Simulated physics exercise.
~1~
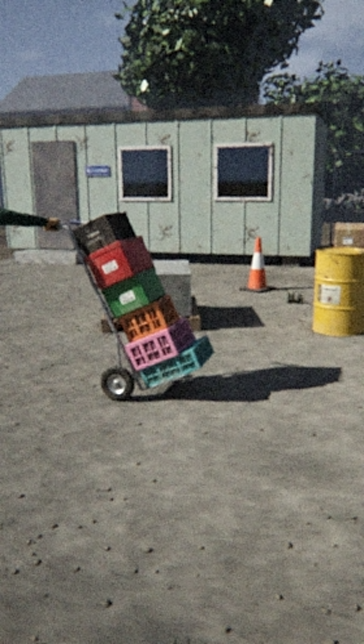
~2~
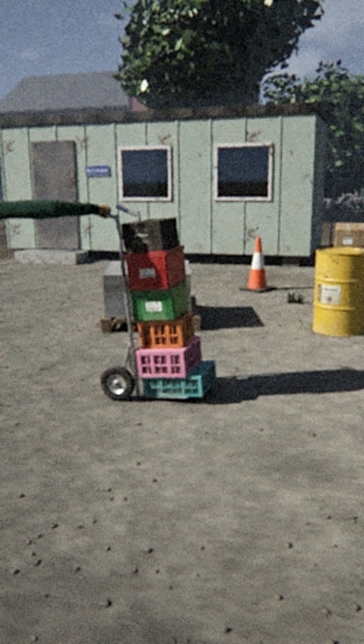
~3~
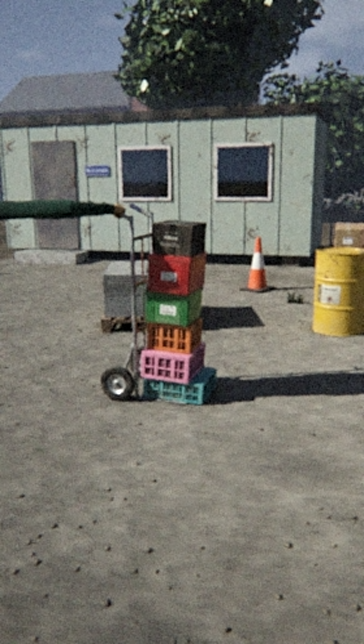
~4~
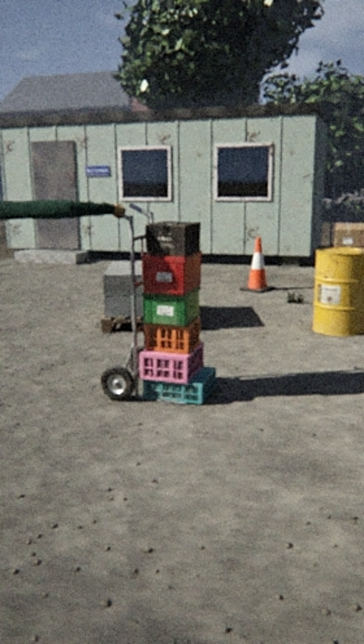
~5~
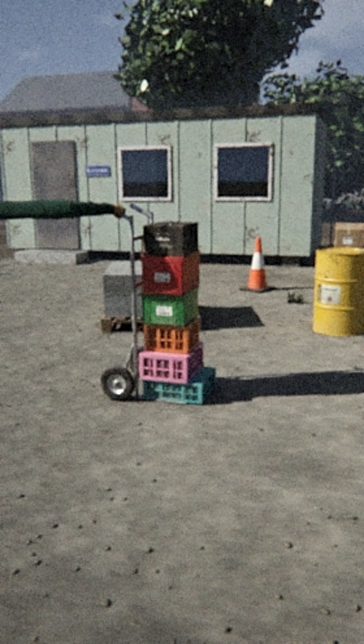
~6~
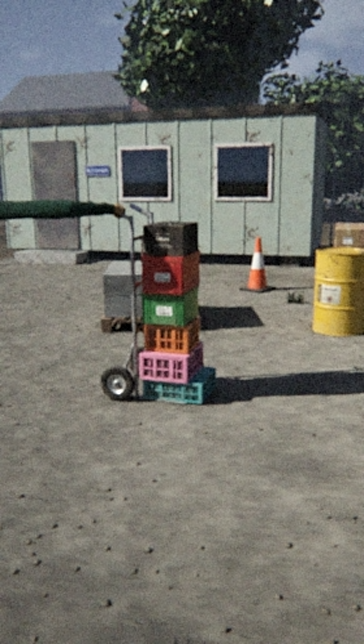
In a gravel yard seen from a fixed, side-on view, a sack truck leans back to the left, held by a dark-sleeved arm reaching in from the left. It carries a stack of six, with black on top, then red, green, orange, pink and turquoise at the bottom. A pale green cabin, an orange cone and a yellow barrel stand behind. The arm swings the truck upright to the right and stops it abruptly. The upper load rocks slightly to the right, then settles back. At the end everything stands still, stacked on the upright truck, the hand still holding it.
